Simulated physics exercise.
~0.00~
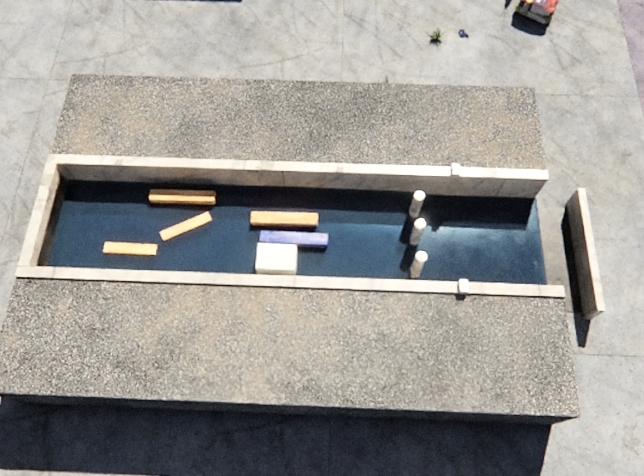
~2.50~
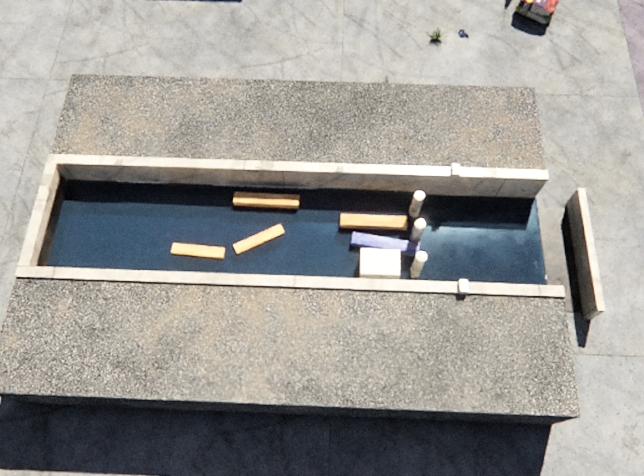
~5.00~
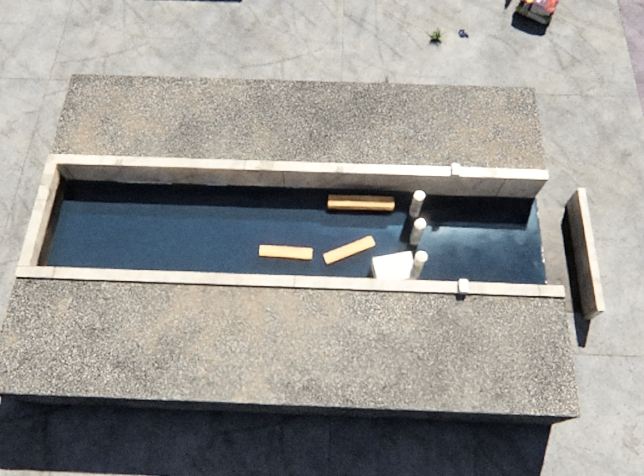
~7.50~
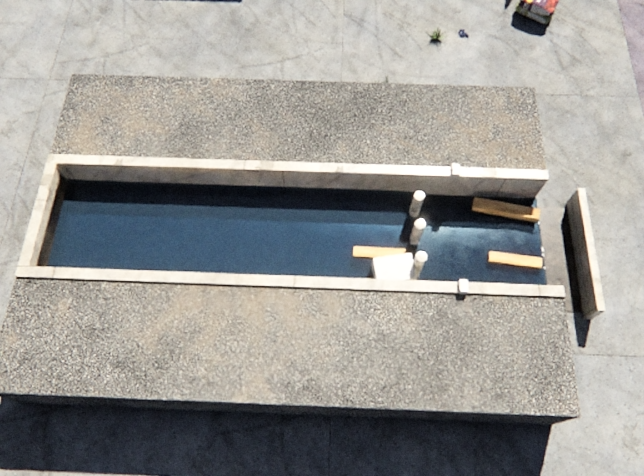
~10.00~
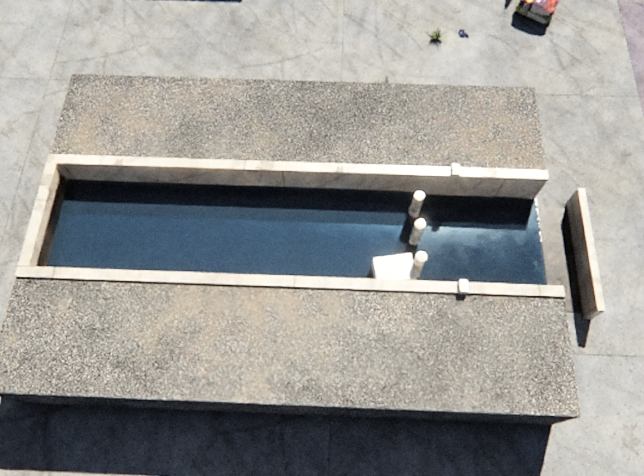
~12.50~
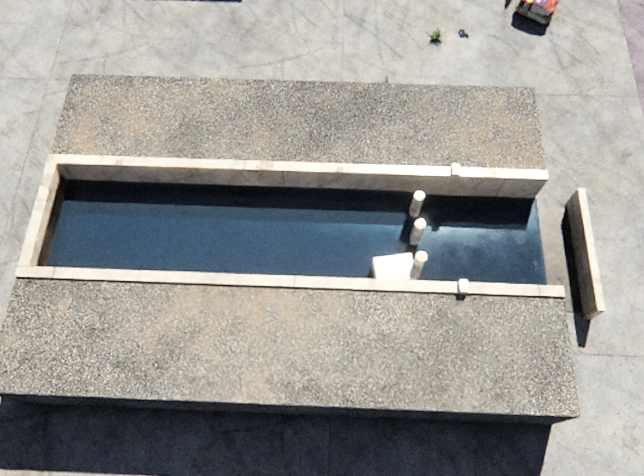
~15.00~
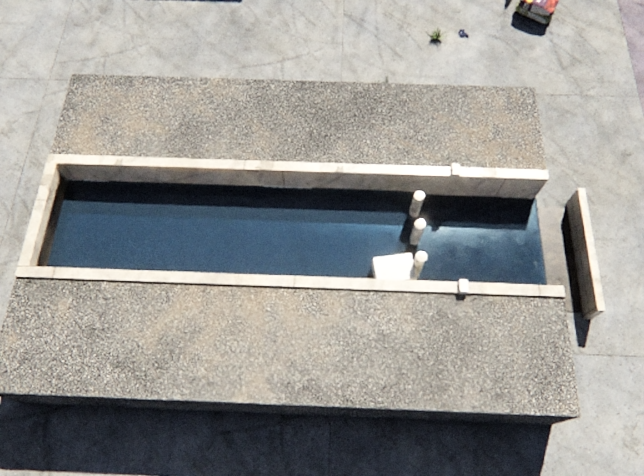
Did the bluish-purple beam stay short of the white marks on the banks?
No, it did not stay short of them. It moved right with the water, passed the white marks and was gone from the channel while some orange pieces were still drifting.
